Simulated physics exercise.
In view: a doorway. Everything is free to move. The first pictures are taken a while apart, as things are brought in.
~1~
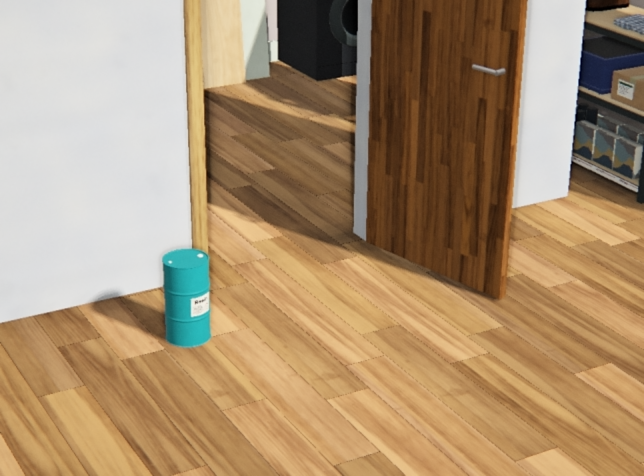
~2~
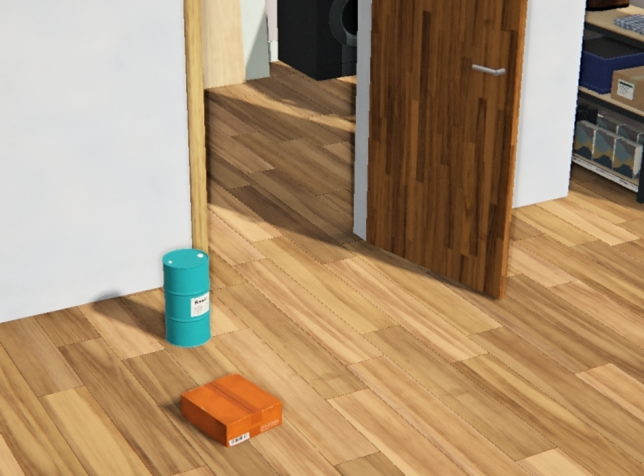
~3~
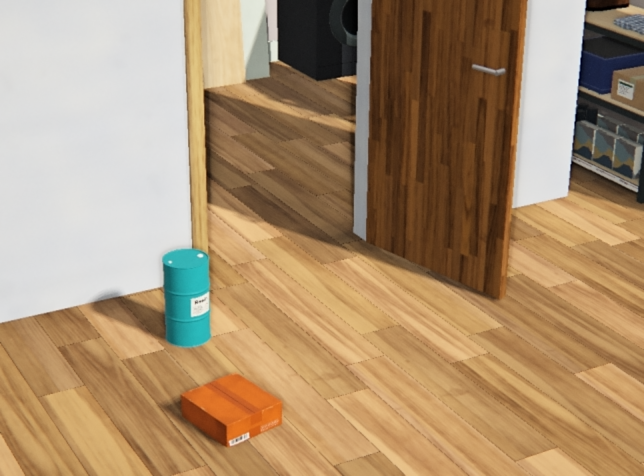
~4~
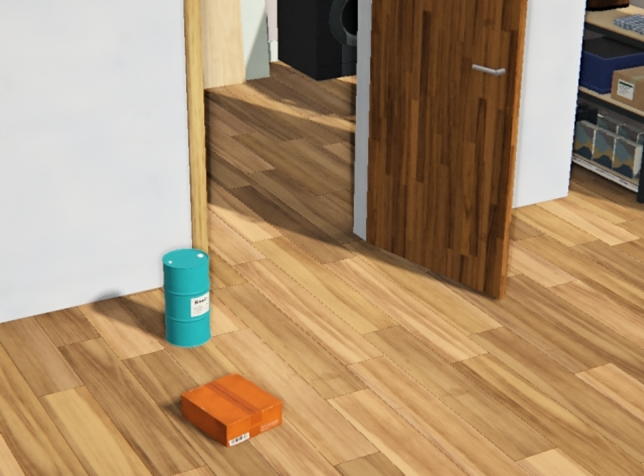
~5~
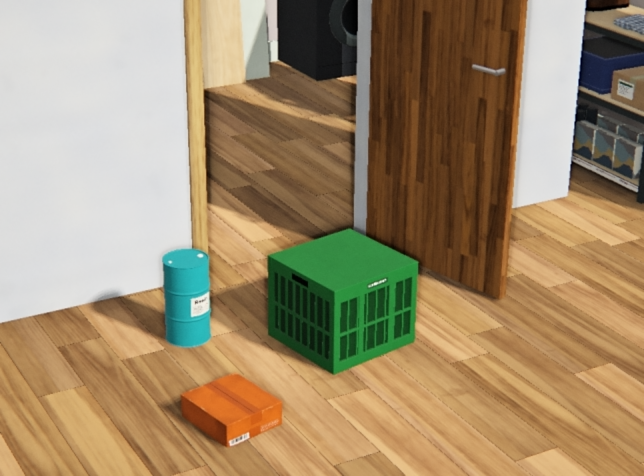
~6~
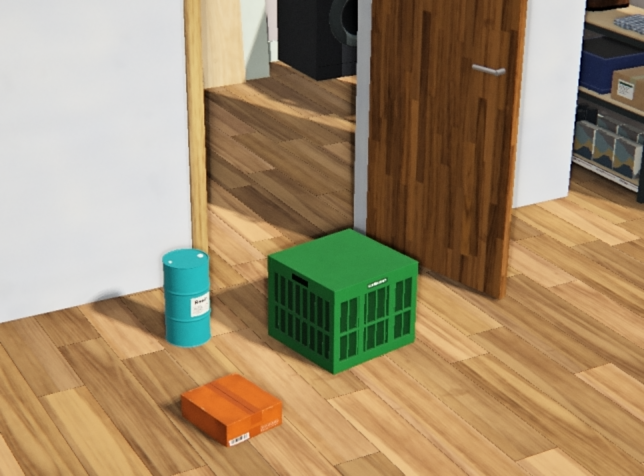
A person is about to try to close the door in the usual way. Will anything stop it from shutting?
In the end the door stops short.
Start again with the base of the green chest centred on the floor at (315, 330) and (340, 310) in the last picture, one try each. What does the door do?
First, it jams; second, it is blocked.
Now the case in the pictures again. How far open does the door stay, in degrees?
Some 60° open.
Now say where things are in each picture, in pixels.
The first frame shows door wide open and still; turquoise canister (187, 298).
The second frame shows door wide open and still; turquoise canister (187, 298); orange parcel (232, 409).
The third frame shows door wide open and still; turquoise canister (187, 298); orange parcel (232, 409).
The fourth frame shows door wide open and still; turquoise canister (187, 298); orange parcel (232, 409).
The fifth frame shows door wide open and still; turquoise canister (187, 298); orange parcel (232, 409).
The sixth frame shows door wide open and still; green chest (342, 299); turquoise canister (187, 298).
Then, 0.40 s after the last picture, door at 90°.
Then, 0.60 s after the last picture, door at 73°.
Then, 0.70 s after the last picture, door at 64°.
At rest, door at 62°; all 3 in place. Seen from the same camera at the end, green chest near (336, 301).
